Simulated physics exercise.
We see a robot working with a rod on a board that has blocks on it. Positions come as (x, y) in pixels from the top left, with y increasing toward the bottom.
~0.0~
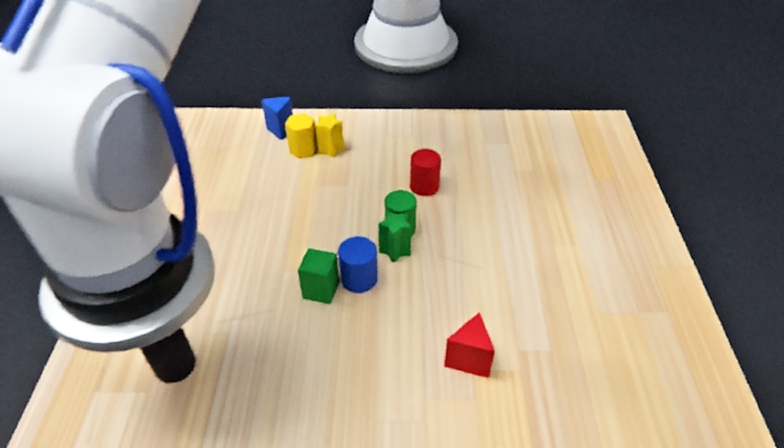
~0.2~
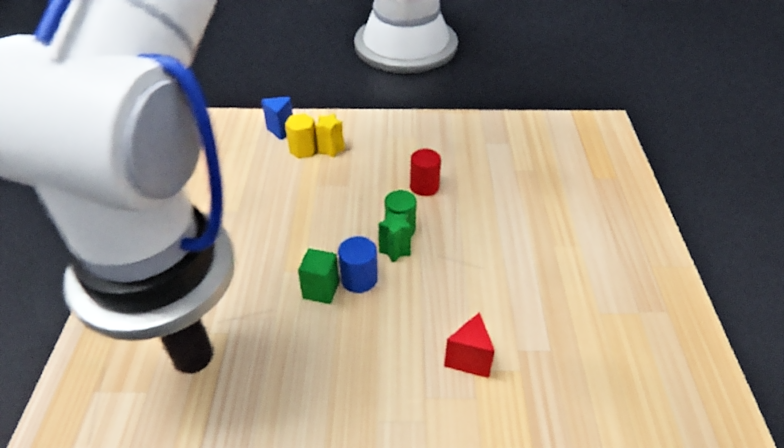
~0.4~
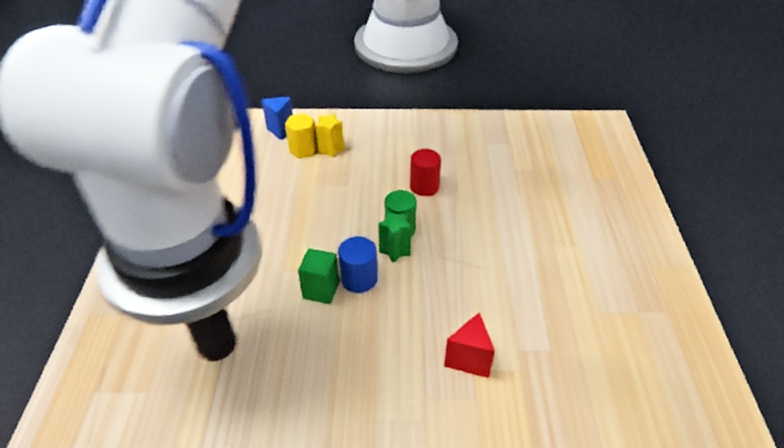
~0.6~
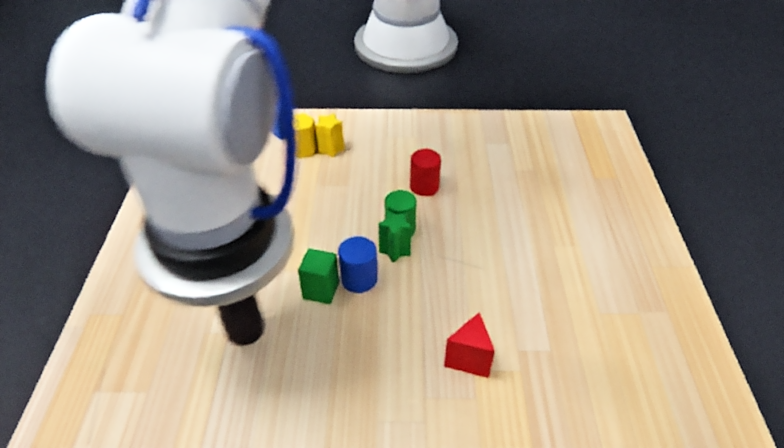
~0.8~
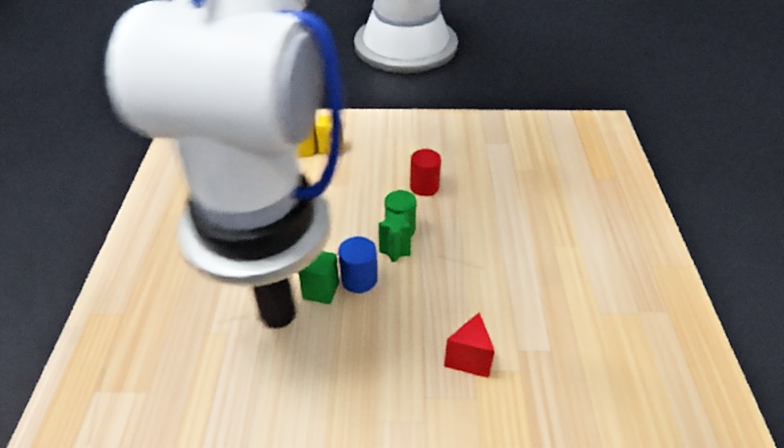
A white robot arm with a black rod moved steadily right and slightly away across a wooden board, nearing a green block beside a blue cylinder, while the colored blocks stayed still.
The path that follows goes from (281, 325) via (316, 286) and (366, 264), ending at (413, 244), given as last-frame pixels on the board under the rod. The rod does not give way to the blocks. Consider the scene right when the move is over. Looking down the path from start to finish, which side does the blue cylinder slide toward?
The shift is rightward.
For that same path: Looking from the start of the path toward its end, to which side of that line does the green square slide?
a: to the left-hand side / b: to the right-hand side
My answer is option a.
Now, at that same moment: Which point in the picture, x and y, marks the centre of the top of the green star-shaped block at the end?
Answer: (441, 207).
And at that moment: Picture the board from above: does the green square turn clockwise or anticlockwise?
Anticlockwise, looking down.
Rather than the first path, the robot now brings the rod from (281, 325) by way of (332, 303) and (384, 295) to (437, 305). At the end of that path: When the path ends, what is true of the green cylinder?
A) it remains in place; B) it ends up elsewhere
My pick is A.
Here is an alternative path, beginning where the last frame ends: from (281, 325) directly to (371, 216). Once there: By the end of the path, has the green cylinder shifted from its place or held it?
By the last moment, the green cylinder will have left its place.
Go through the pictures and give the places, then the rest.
In the first picture, rod's lower end (176, 367); green square (317, 261); blue cylinder (357, 249); green star-shaped block (395, 221); green cylinder (401, 199).
In the second picture, rod (194, 357); blocks still.
In the third picture, rod (217, 345); blocks still.
In the fourth picture, rod (246, 331); blocks still.
In the fifth picture, rod (278, 314); green square (317, 261); blue cylinder (357, 249); green star-shaped block (395, 221); green cylinder (401, 199).
What follows on the original path. One third of the way, rod (315, 274); green square (344, 238); blue cylinder (379, 242).
Two thirds of the way, rod (366, 252); green square (371, 211), turned 15° anticlockwise; blue cylinder (402, 239); green star-shaped block (411, 217), turned 25° anticlockwise.
At the end, rod (413, 232); green square (375, 203), turned 40° anticlockwise; blue cylinder (433, 238); green star-shaped block (441, 207), turned 45° anticlockwise; green cylinder (408, 191).
